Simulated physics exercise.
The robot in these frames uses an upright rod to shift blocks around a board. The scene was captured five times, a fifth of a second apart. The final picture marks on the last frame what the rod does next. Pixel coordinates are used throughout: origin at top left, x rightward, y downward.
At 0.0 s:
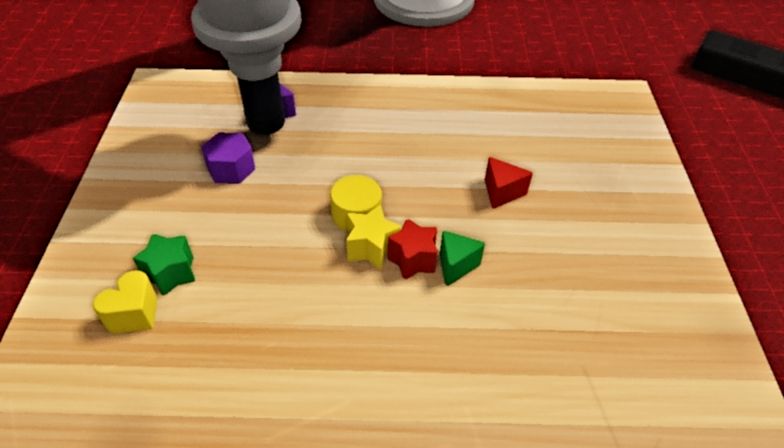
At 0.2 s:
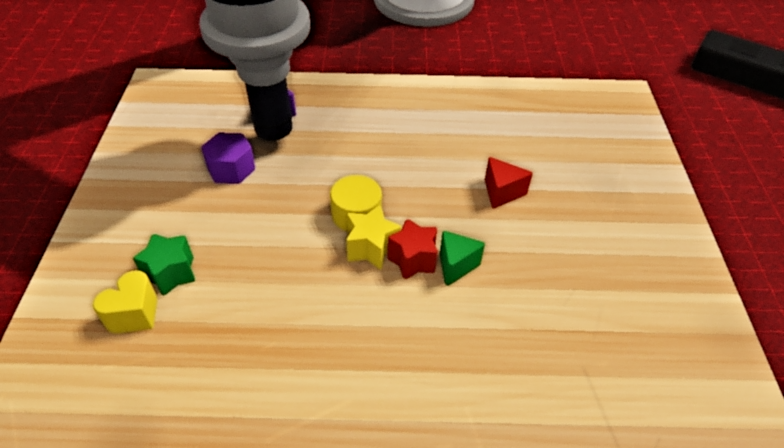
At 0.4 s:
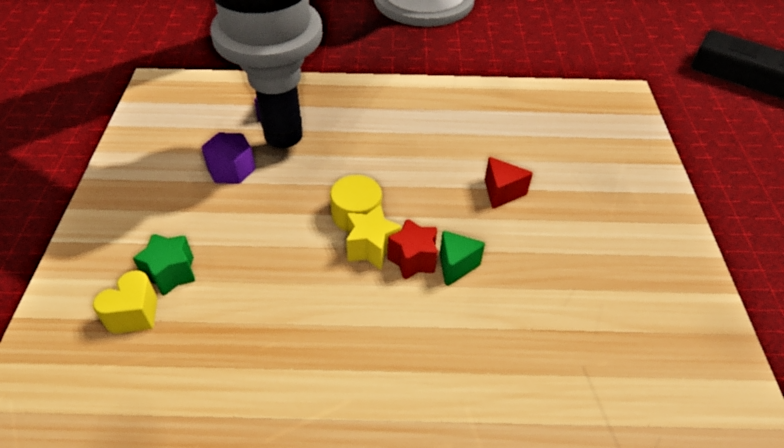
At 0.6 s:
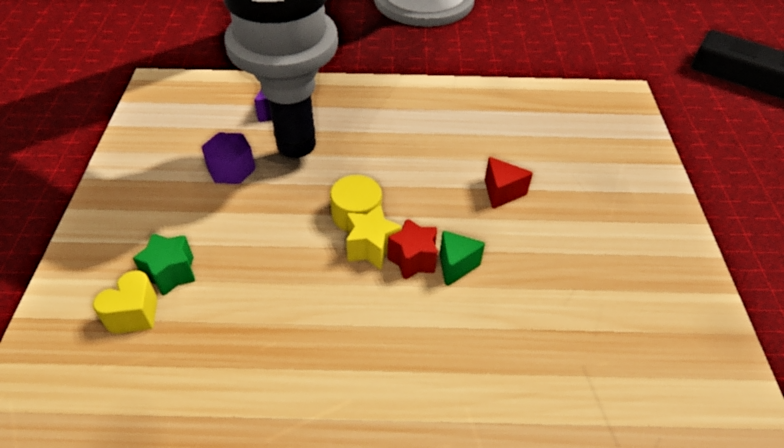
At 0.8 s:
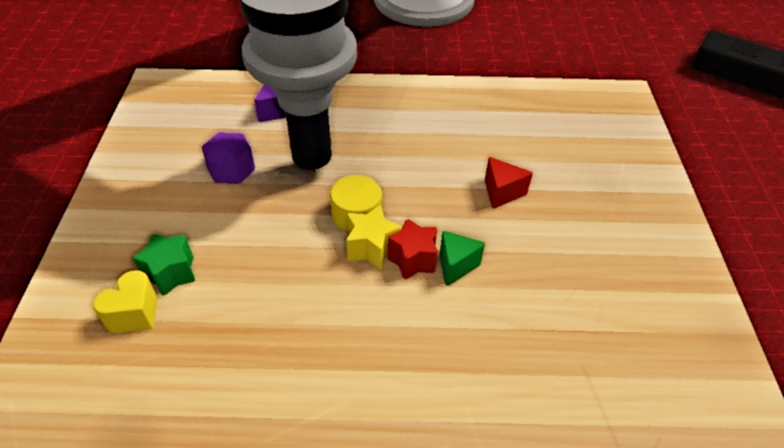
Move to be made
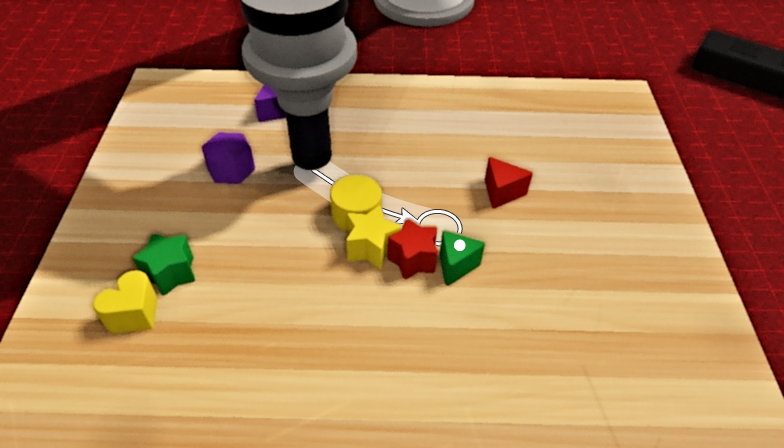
On a light wooden board set over a red surface, colourful blocks lie scattered, with a robot's dark upright rod near two purple ones at the upper left. The rod moves a short way right and toward the viewer, nearing the yellow circle, while the blocks stay still.
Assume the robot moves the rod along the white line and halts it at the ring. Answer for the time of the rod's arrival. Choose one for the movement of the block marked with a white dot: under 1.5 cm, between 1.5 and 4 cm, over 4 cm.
Travels under 1.5 cm.
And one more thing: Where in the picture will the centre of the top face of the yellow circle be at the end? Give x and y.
Its top centre lands on (406, 235).
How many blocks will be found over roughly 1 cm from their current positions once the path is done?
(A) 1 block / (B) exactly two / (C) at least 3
Answer: C.
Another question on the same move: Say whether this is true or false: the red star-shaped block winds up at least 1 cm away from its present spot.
True - the claim holds.
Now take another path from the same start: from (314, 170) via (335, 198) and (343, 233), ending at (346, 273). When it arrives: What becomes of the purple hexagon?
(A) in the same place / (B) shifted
A
Path on the board, from (314, 170) through (348, 193) and (390, 213) to (439, 227); the dot is on the green triangle.
The first path, step by step. One third of the way, rod at (348, 181); yellow circle at (367, 202); yellow star-shaped block at (376, 237); red star-shaped block at (423, 246).
Two thirds of the way, rod at (391, 201); yellow circle at (396, 227); yellow star-shaped block at (377, 262), turned 40° clockwise; red star-shaped block at (428, 262), turned 50° anticlockwise; green triangle at (464, 246), turned 15° anticlockwise.
At the end, rod at (440, 215); yellow circle at (406, 235); yellow star-shaped block at (375, 267), turned 50° clockwise; red star-shaped block at (431, 268), turned 50° anticlockwise; green triangle at (465, 246), turned 15° anticlockwise.
